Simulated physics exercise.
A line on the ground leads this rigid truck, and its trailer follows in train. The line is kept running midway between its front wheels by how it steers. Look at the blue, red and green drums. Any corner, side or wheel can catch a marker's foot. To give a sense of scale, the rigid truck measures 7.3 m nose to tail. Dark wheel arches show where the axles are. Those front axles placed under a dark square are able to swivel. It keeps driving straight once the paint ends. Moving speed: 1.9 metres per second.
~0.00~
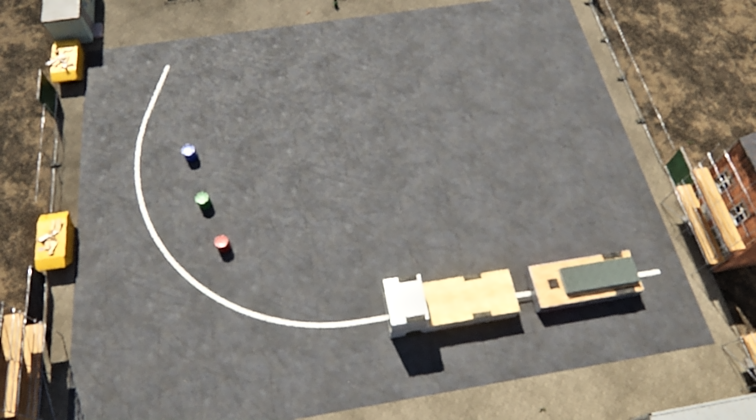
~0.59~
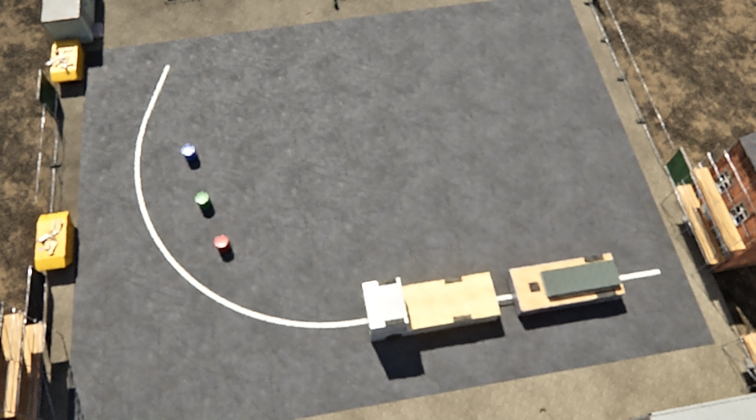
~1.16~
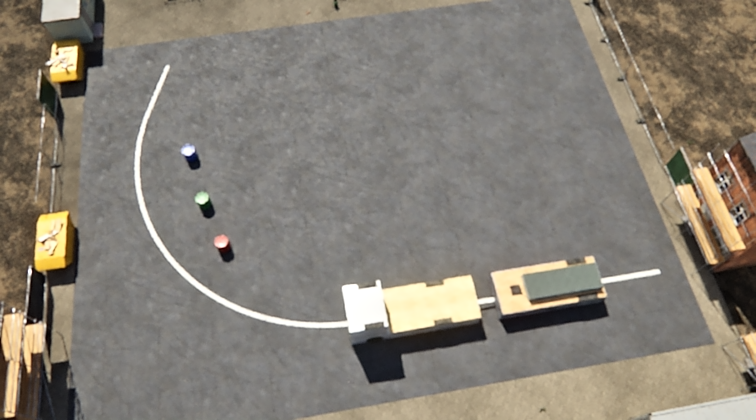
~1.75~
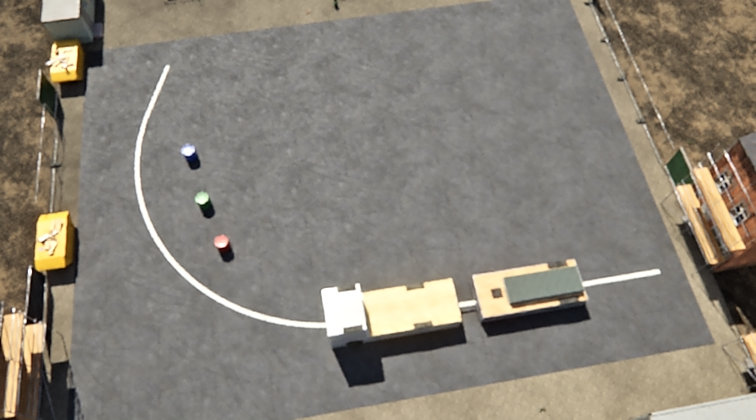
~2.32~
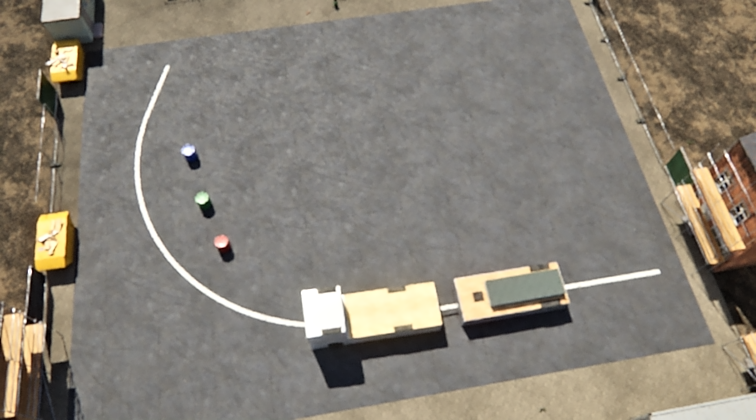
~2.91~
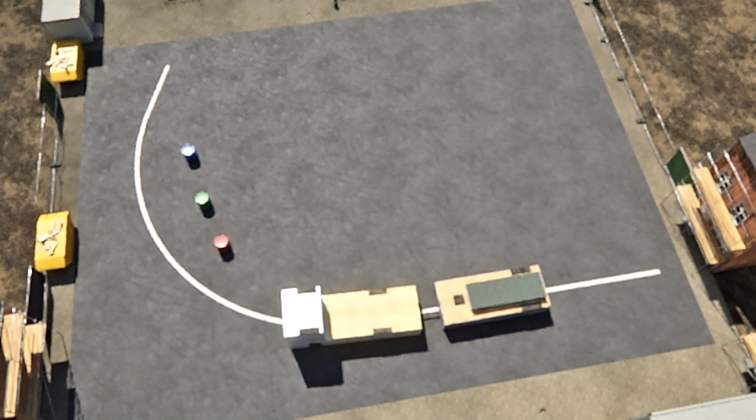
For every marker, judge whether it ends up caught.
The blue marker stays clear; the red marker is caught; the green marker stays clear.
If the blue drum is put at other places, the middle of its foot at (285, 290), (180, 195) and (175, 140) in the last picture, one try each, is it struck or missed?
Try 1 touched, try 2 touched, try 3 touched.
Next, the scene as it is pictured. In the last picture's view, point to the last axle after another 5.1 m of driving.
Roughly pixel (441, 303).
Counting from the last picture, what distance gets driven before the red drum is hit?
After roughly 18.0 metres.
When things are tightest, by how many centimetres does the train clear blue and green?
Blue keeps 50 to spare, while green keeps 50.
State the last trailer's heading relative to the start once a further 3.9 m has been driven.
The last trailer is now at about 0 degrees to its starting heading.
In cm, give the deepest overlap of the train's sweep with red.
I'd put red at close to 20.
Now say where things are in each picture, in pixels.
In the first picture, nose (390, 310); last axle (619, 273); still straight; blue (190, 154), red (223, 244), green (204, 201); 1 trailer.
In the second picture, nose (370, 314); last axle (600, 276); still straight.
In the third picture, nose (350, 317); last axle (582, 279); still straight.
In the fourth picture, nose (330, 320); last axle (563, 282); still straight.
In the fifth picture, nose (310, 322); last axle (545, 285); turned 1°.
In the sixth picture, nose (290, 321); last axle (526, 288); turned 3°; blue (190, 154), red (223, 244), green (204, 201).
By 12.4 s, the last axle is at (233, 278) of the last picture, 120 cm off the line; the trailer has hit red.
By 16.1 s, the last axle is at (166, 210) of the last picture, 140 cm off the line; green has been passed with 50 cm to spare.
By 18.6 s, the last axle is at (153, 151) of the last picture, 140 cm off the line; blue has been passed with 45 cm to spare.
By 23.6 s, the last axle is at (175, 37) of the last picture, 30 cm off the line; 1 of 3 struck in all.
